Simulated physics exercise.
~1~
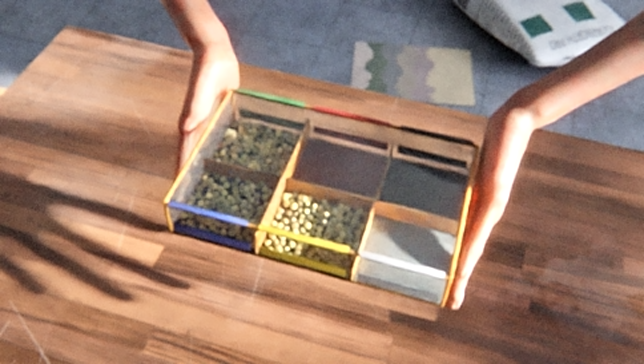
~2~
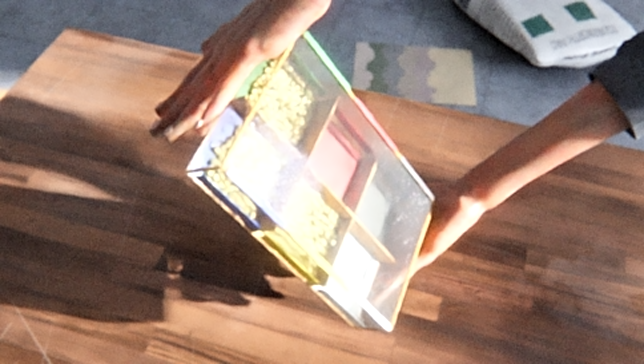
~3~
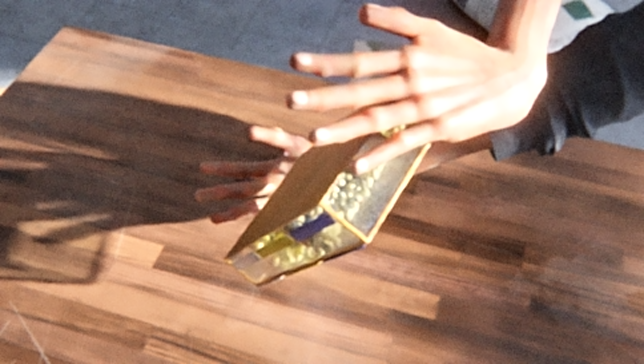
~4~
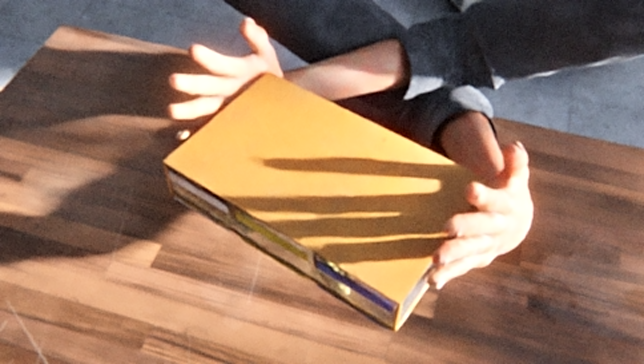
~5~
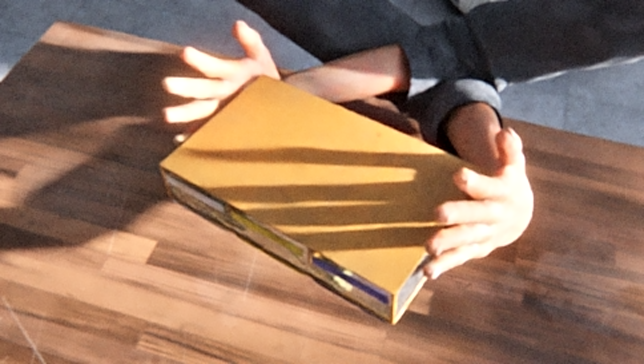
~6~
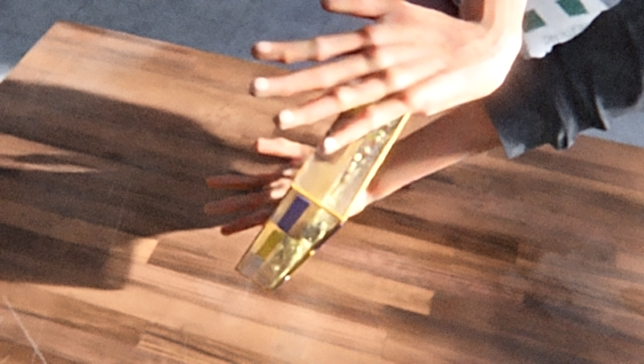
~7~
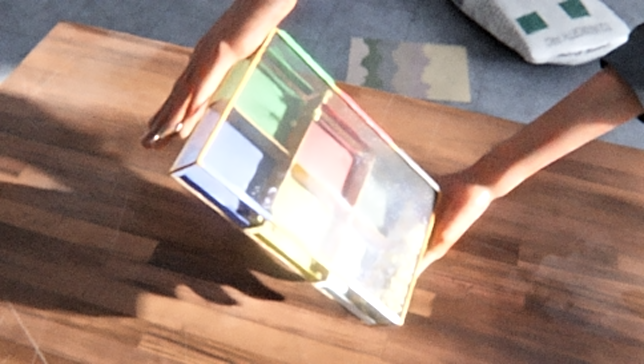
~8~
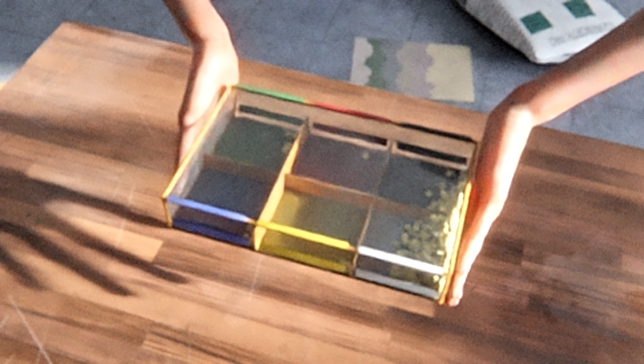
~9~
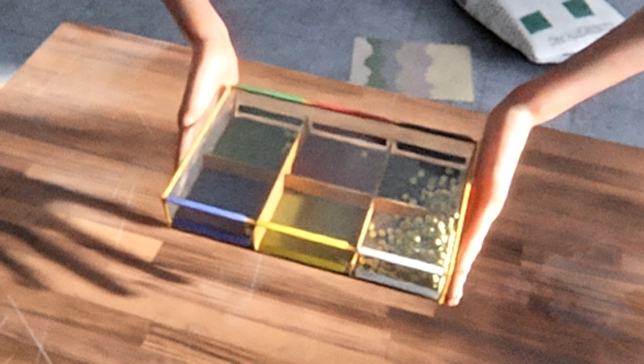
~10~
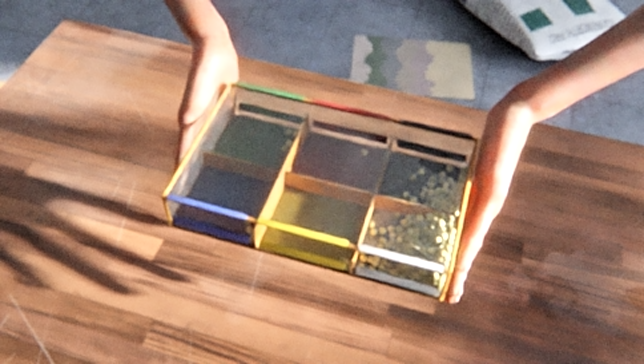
Beans in a divided clear-lidded box shift rightward as hands flip it over and back level.
